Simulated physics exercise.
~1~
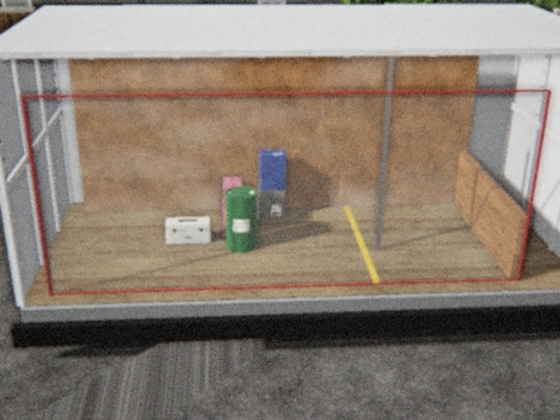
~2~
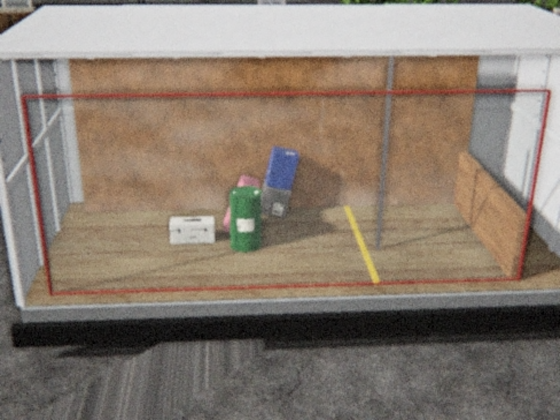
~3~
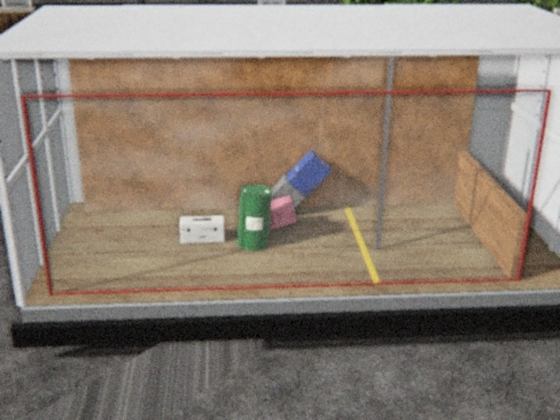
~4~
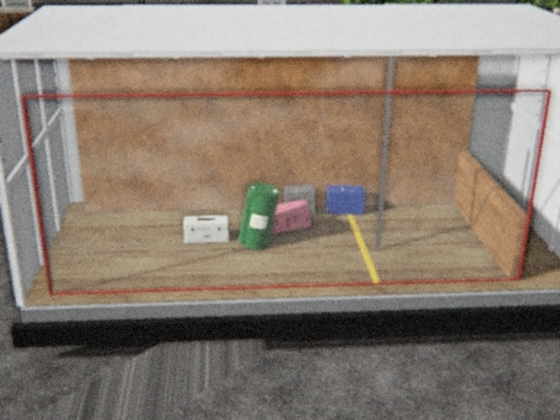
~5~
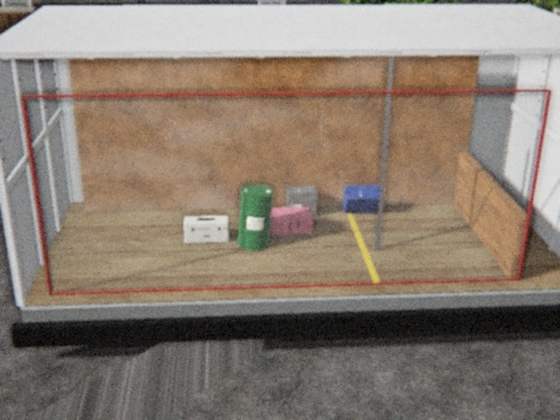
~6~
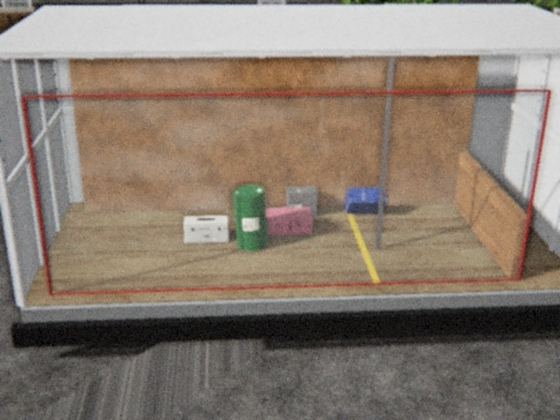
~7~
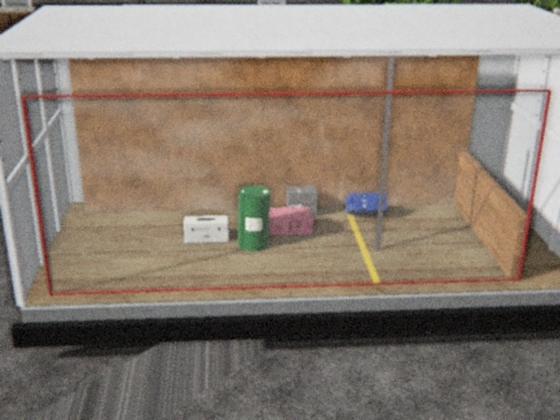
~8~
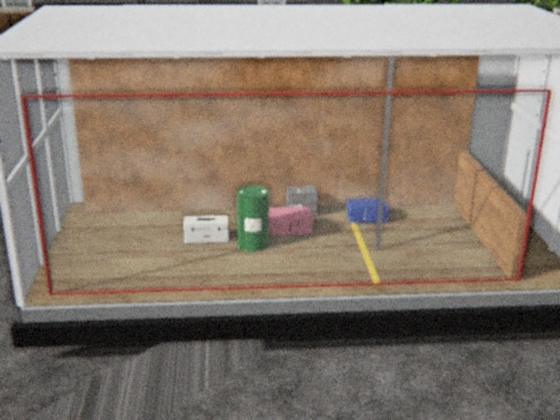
In an open-sided cargo bay, stacked blue and grey packs and a pink box toppled right, the blue one landing past the yellow line, while a white toolbox slid slightly and a green drum rocked but stayed upright, all four stopping short.
